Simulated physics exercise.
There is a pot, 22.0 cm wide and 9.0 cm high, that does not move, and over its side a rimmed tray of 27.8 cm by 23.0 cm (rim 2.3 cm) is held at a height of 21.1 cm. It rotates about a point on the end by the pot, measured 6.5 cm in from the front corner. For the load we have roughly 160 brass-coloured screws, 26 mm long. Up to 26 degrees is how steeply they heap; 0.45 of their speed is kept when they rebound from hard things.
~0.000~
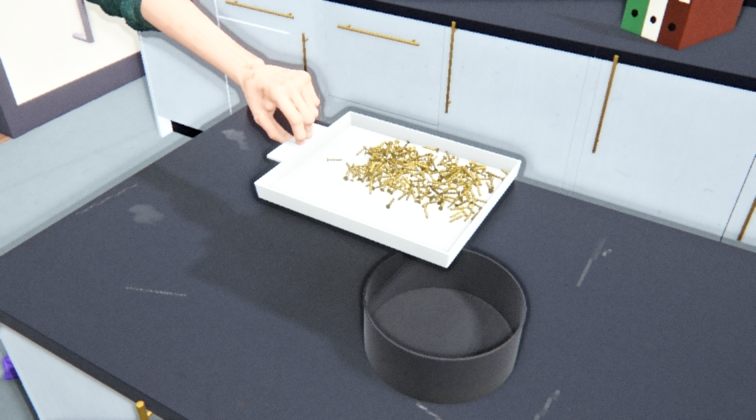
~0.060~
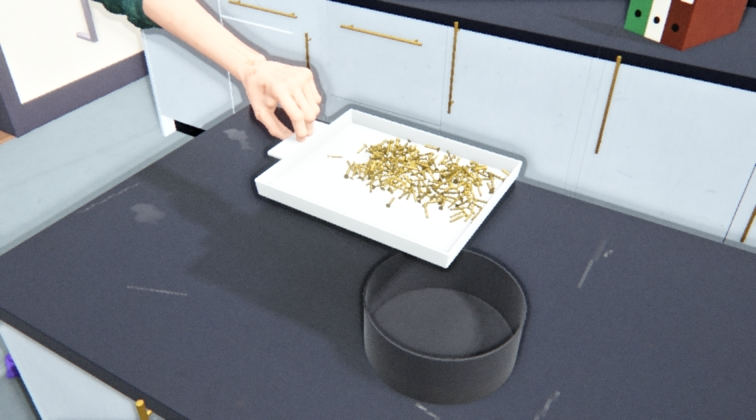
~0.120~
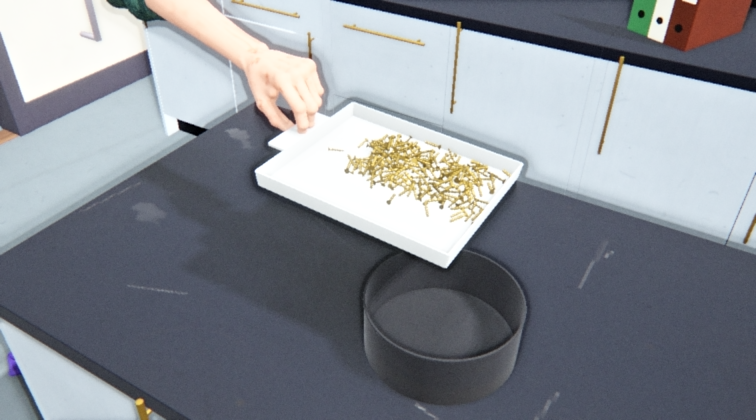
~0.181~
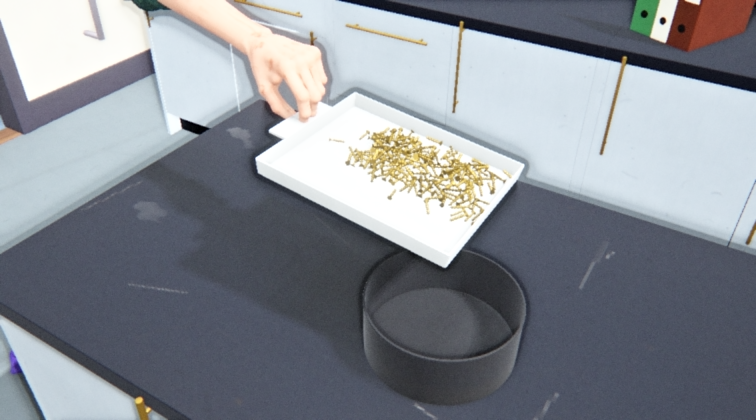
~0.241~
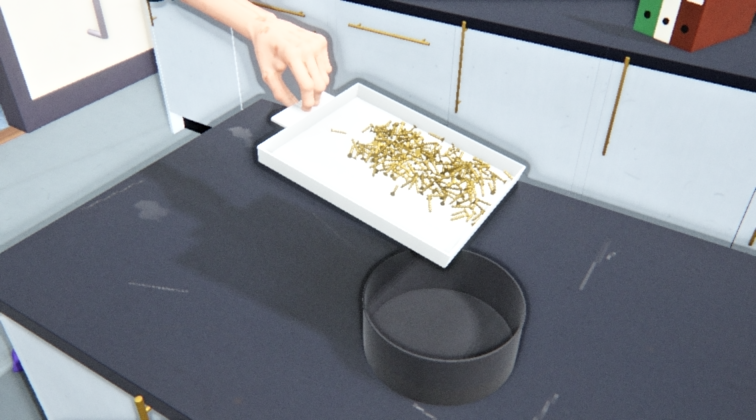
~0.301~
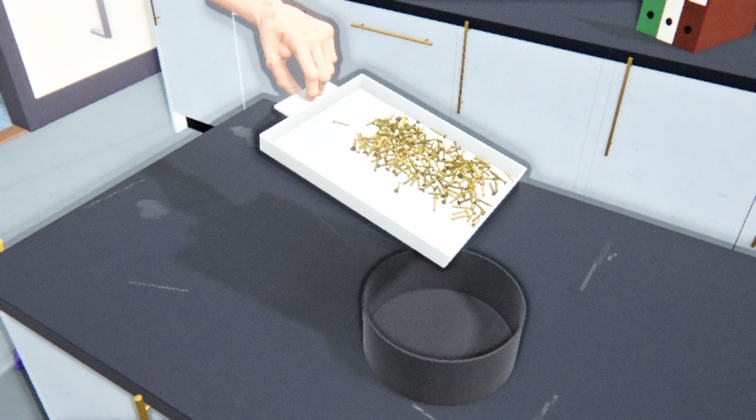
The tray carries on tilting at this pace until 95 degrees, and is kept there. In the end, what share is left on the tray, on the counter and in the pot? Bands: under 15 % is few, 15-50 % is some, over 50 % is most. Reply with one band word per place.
Tray few, counter most, pot some.
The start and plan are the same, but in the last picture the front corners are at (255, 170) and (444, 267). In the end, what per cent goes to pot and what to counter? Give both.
The pot gets 90 and the counter 10.
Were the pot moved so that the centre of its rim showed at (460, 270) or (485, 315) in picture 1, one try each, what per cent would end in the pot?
Try one: ~ 80 %; try two: ~ 55 %.
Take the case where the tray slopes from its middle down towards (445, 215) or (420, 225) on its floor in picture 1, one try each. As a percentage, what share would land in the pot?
70 and 90 %.
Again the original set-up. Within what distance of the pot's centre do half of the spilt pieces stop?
Some 18 centimetres.
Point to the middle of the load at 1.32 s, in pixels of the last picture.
Estimated load position: Around (504, 201).
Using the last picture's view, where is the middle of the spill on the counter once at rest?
Middle of the spill at rest: Roughly (541, 308).
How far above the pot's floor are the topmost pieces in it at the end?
Some 1.5 cm.
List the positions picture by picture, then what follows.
The first picture shows tray tilt 0 degrees, front corners at (258, 183) and (448, 252); middle of the pieces at (418, 174); pot at (444, 297).
The second picture shows tray tilt 1 degrees, front corners at (258, 180) and (448, 253); middle of the pieces at (418, 173).
The third picture shows tray tilt 4 degrees, front corners at (258, 171) and (448, 253), lowest corner right back; middle of the pieces at (419, 170).
The fourth picture shows tray tilt 7 degrees, front corners at (259, 159) and (449, 253), lowest corner right back; middle of the pieces at (420, 166).
The fifth picture shows tray tilt 11 degrees, front corners at (261, 147) and (449, 254), lowest corner right back; middle of the pieces at (422, 162).
The sixth picture shows tray tilt 15 degrees, front corners at (263, 135) and (450, 254), lowest corner right back; middle of the pieces at (424, 159); pot at (443, 299). The tray's pace is about 60 degrees a second.
Then, at 0.91 s, tilt 52 degrees; the tray holds 100 %, the pot 0 %.
Then, at 1.32 s, tilt 78 degrees; the tray holds 80 %, the pot 5 %.
After 1.81 s, tilt 95 degrees; the tray holds 10 %, the pot 25 %.
At rest (2.8 s), tray 0 %, counter 65 %, pot 35 %.
